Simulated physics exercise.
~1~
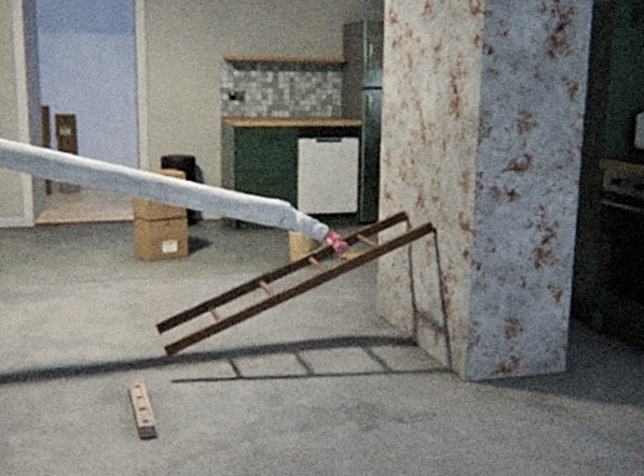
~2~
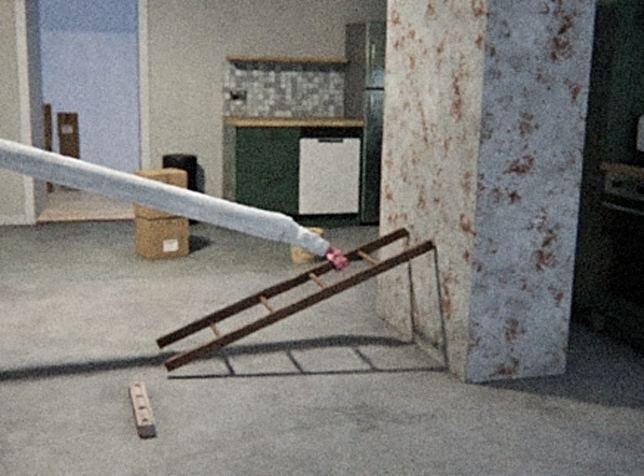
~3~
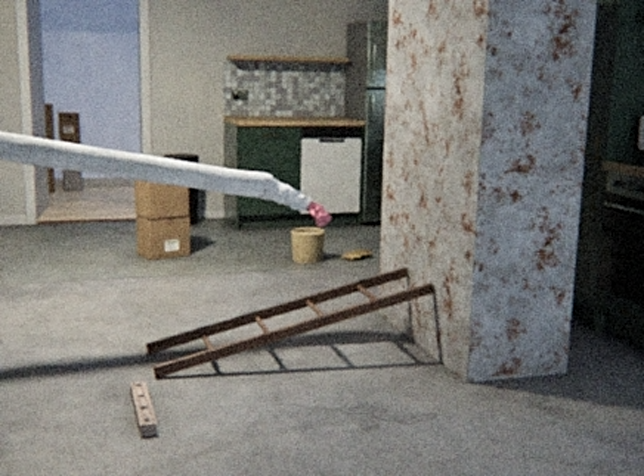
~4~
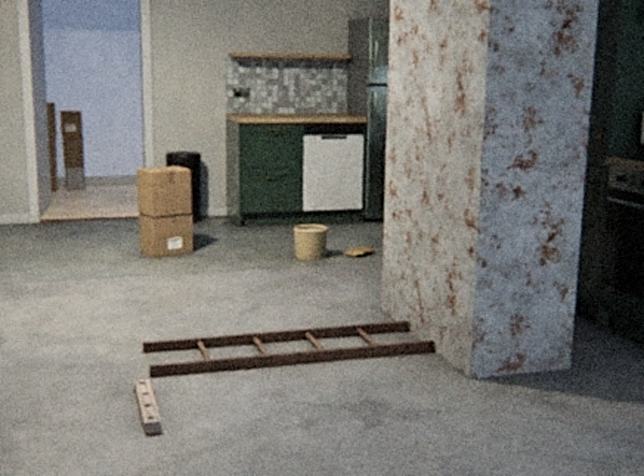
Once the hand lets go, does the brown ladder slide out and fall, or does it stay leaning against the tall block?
The brown ladder slides out and falls, ending up flat on the floor.
